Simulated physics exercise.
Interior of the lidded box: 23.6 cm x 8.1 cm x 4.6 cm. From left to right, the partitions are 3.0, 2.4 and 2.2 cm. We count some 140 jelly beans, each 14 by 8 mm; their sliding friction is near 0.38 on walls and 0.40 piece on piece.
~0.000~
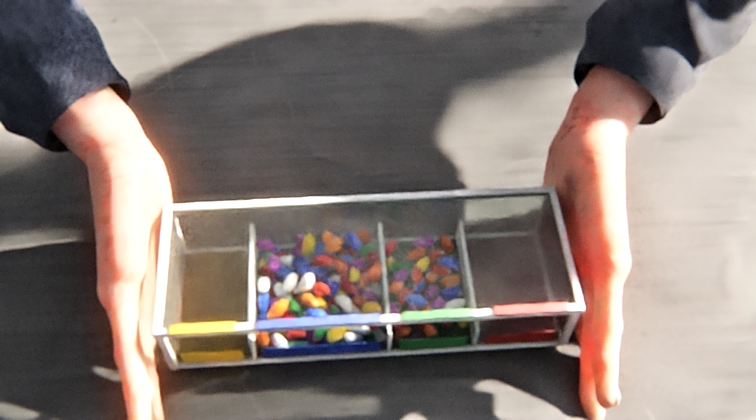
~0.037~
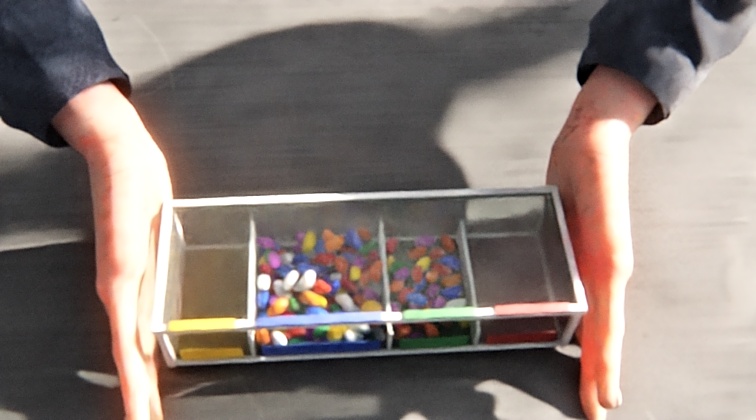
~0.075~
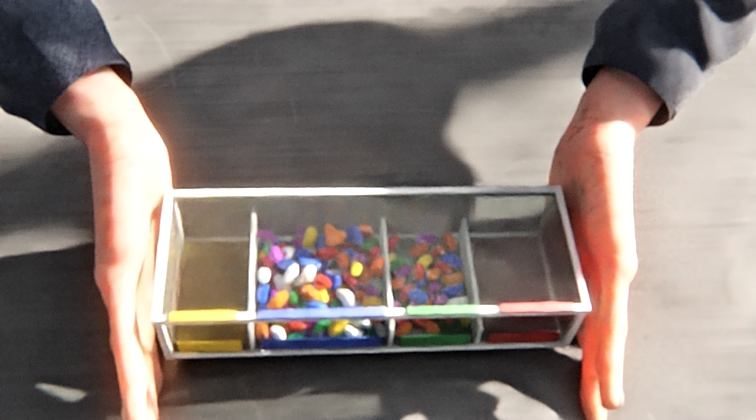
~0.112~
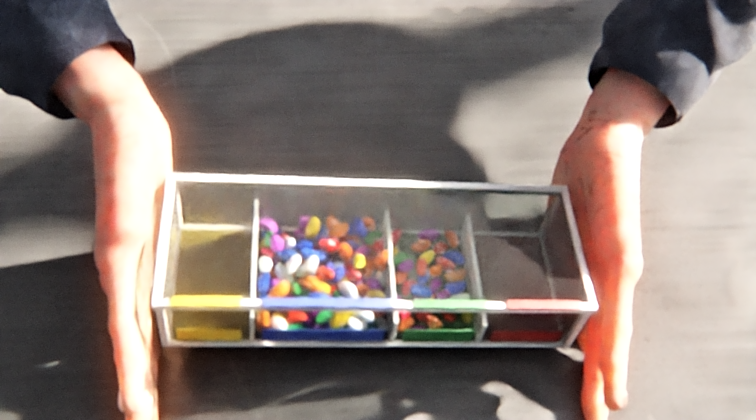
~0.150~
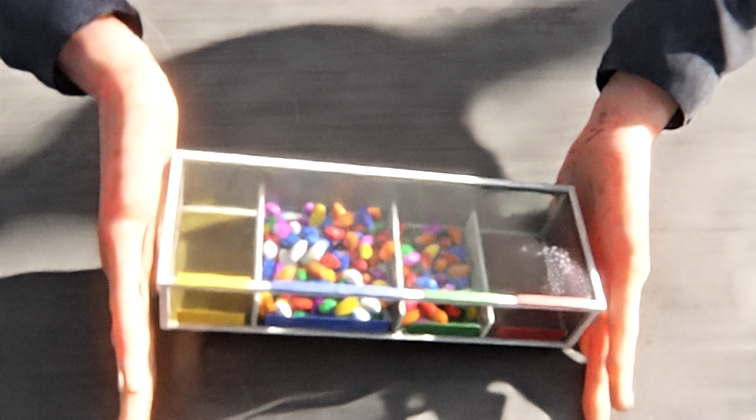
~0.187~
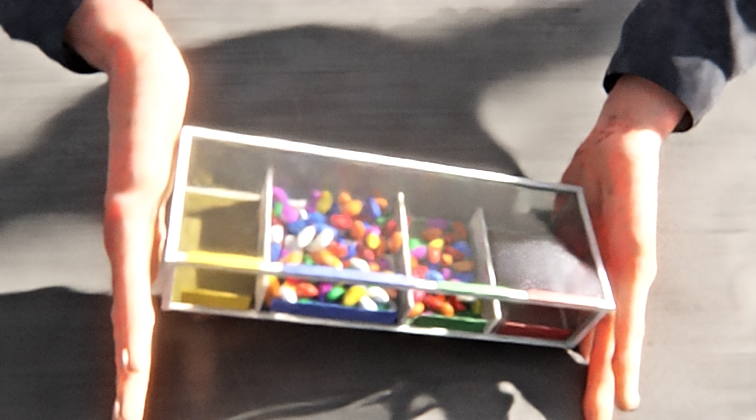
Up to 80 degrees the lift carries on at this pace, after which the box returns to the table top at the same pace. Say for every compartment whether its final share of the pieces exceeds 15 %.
Red: Exceeds, blue: Exceeds, green: Exceeds, yellow: Does not exceed.
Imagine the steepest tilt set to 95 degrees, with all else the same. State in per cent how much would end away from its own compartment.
Near 80 in a hundred.
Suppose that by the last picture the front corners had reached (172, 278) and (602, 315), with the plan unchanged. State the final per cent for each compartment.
You'd see red at 45 percent, blue at 25, green at 30 and yellow at 0 percent.
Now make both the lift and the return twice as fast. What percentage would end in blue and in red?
Blue = 25 %; red = 45 %.
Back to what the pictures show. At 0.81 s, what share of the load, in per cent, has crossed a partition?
25 %.
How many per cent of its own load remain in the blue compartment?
Some 30 percent.
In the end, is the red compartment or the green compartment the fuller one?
That would be the red compartment.
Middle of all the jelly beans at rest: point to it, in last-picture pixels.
Approximately (484, 274) in the last picture.
Then, at 0.81 s, tilt 80 degrees; red 10 %, blue 50 %, green 40 %.
After 1.22 s, tilt 34 degrees; red 55 %, blue 20 %, green 25 %.
After 1.72 s, tilt 0 degrees; red 55 %, blue 20 %, green 25 %.
In the end, at 2.2 s, red 55 %, blue 20 %, green 25 %, yellow 0 %.
